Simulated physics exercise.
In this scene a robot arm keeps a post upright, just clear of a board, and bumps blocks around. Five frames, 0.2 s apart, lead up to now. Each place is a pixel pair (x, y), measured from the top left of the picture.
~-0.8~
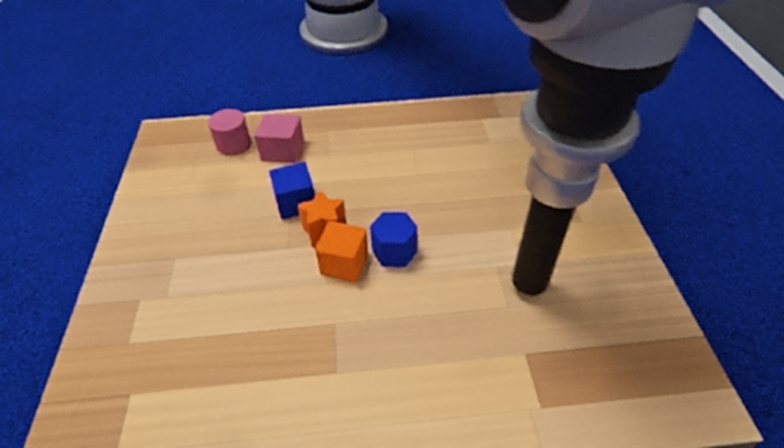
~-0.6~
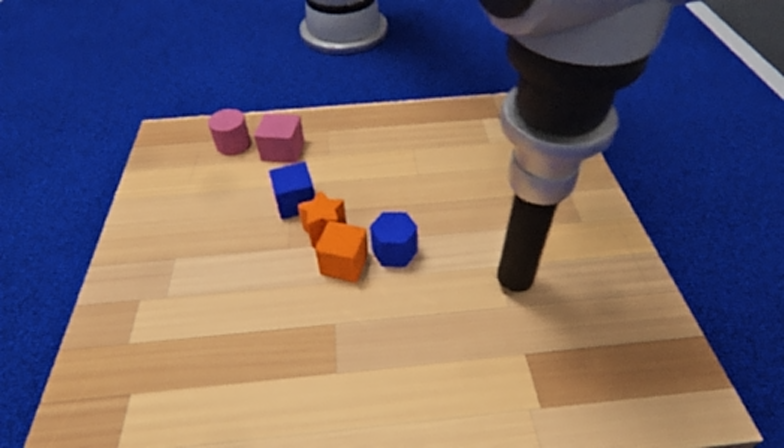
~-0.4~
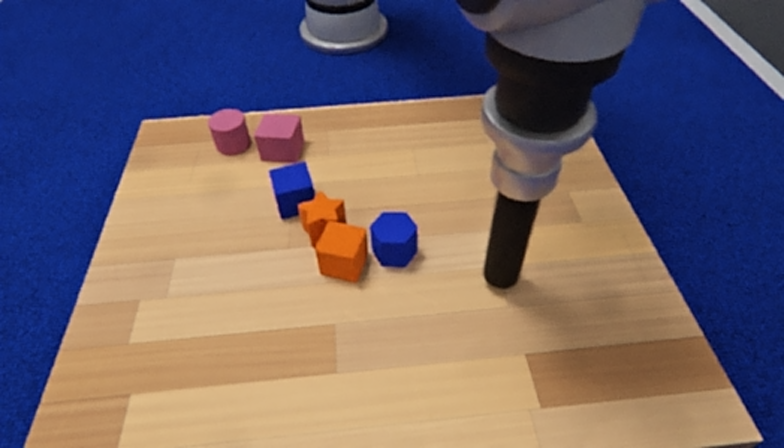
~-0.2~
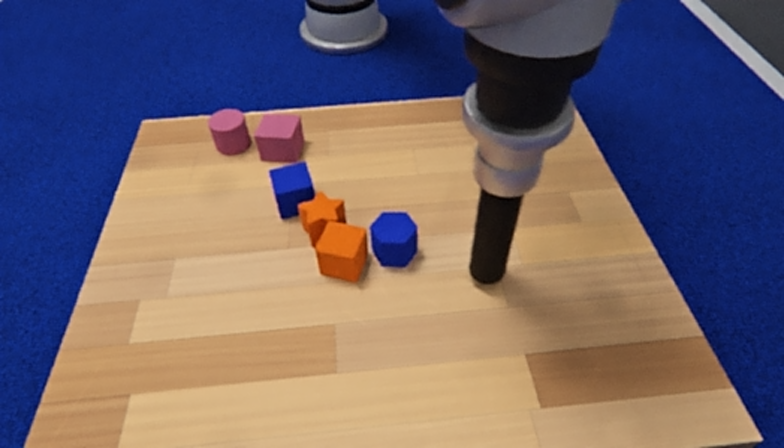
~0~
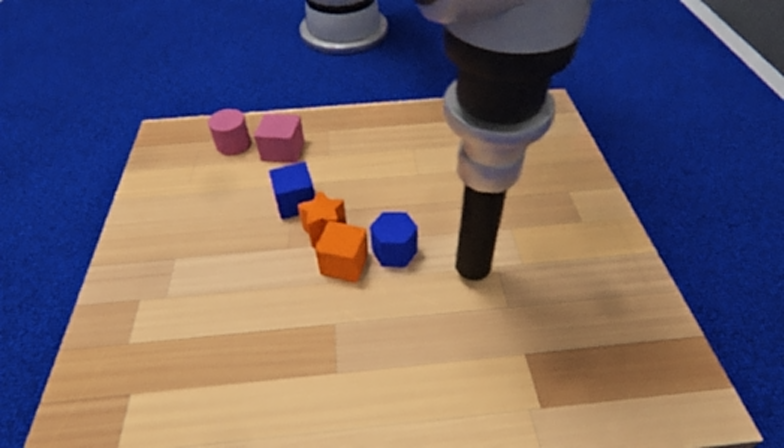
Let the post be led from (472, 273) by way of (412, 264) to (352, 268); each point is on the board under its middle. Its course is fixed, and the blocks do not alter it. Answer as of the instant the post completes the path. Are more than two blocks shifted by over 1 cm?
No, that is not what happens.
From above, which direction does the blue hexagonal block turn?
Viewed from overhead, the blue hexagonal block winds up turned clockwise.
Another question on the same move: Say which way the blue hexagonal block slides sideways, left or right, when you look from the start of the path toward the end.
Sideways shift: Right.
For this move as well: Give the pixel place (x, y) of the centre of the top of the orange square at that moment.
It will end up at (311, 238).
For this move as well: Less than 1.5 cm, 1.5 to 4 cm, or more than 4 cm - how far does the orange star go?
The displacement of the orange star is below 1.5 cm.
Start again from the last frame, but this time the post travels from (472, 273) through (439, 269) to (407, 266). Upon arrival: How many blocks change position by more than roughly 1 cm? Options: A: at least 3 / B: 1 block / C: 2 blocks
My answer is option B.
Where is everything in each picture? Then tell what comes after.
Tip of the post at (530, 280), middles of tops, orange star at (321, 207), orange square at (341, 239), blue hexagonal block at (394, 226), in the first picture.
Post at (515, 277), nothing pushed, in the second picture.
Post at (501, 274), nothing pushed, in the third picture.
Post at (487, 270), nothing pushed, in the fourth picture.
Post at (473, 266), orange star at (321, 207), orange square at (341, 239), blue hexagonal block at (394, 226), in the fifth picture.
What follows on the original path. One third of the way, post at (431, 259); nothing pushed yet.
Two thirds of the way, post at (390, 257); orange square at (331, 238), turned 30° anticlockwise; blue hexagonal block at (369, 214), turned 20° clockwise.
At the end, post at (352, 262); orange star unmoved; orange square at (311, 238), turned 15° anticlockwise; blue hexagonal block at (365, 211), turned 35° clockwise.
